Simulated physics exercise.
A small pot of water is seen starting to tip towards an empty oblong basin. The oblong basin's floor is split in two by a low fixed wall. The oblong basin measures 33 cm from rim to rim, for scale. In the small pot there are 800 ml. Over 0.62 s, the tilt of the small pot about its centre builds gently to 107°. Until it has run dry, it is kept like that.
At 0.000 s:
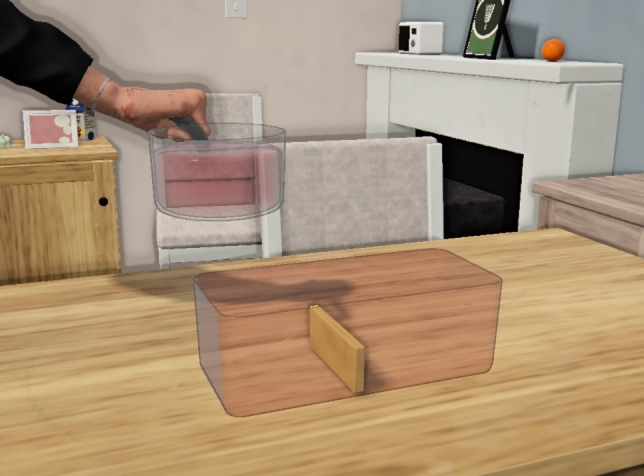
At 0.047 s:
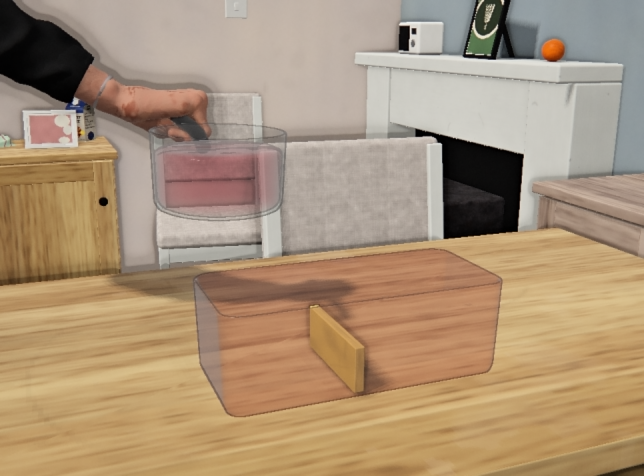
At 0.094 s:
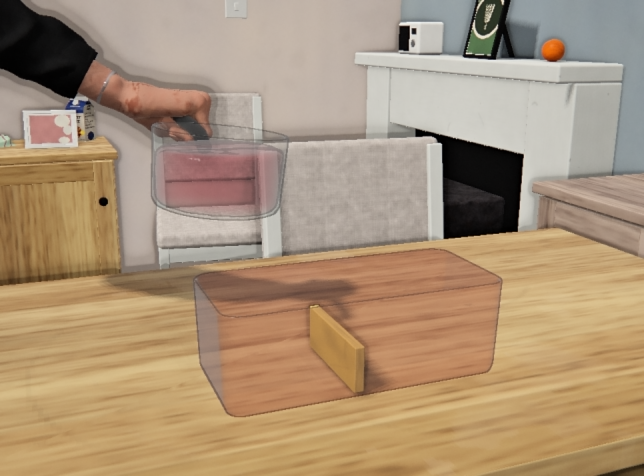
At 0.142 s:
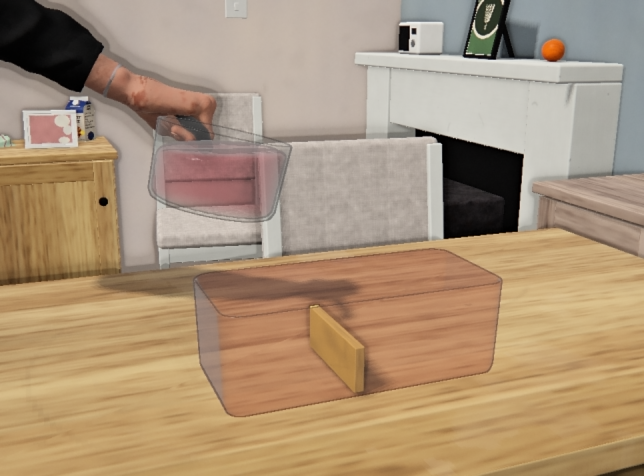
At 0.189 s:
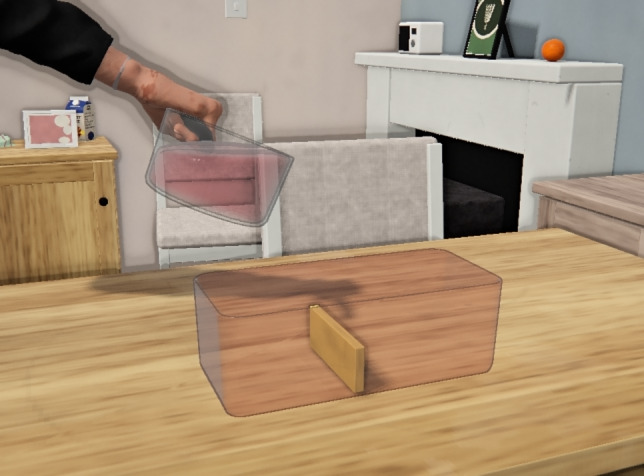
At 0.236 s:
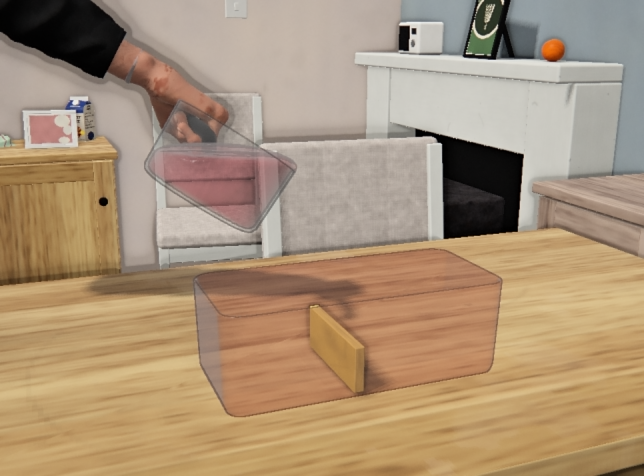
Above a wooden table, a hand gradually tilts a small clear container to the right.
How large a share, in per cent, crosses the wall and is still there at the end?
A share of about 32 per cent.
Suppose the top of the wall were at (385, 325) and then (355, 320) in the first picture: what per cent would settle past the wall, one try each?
Around 10 and 5 percent, in that order.
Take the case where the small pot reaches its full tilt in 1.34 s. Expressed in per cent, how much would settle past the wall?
That would be about 55 in a hundred, I'd say.
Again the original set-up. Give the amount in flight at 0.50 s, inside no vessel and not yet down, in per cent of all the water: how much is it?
About 42 per cent.
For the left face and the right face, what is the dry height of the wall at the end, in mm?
Left side: Around 28 mm. Right side: Around 44 mm.
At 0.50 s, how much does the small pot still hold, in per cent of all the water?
Roughly 32 %.
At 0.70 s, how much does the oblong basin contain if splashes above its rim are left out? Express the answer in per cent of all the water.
Near 88 in a hundred.
After 0.50 s the tilt is 98° and 31 per cent is still to pour, 12 is left of the wall and 15 right of it.
After 0.70 s the tilt is 107° and 6 per cent is still to pour, 57 is left of the wall and 30 right of it.
After 0.90 s the tilt is 107° and 0 per cent is still to pour, 63 is left of the wall and 31 right of it.
After 1.12 s the tilt is 107° and 0 per cent is still to pour, 66 is left of the wall and 32 right of it.
In the end 66 per cent lies left of the wall, 32 right of it and 2 outside.
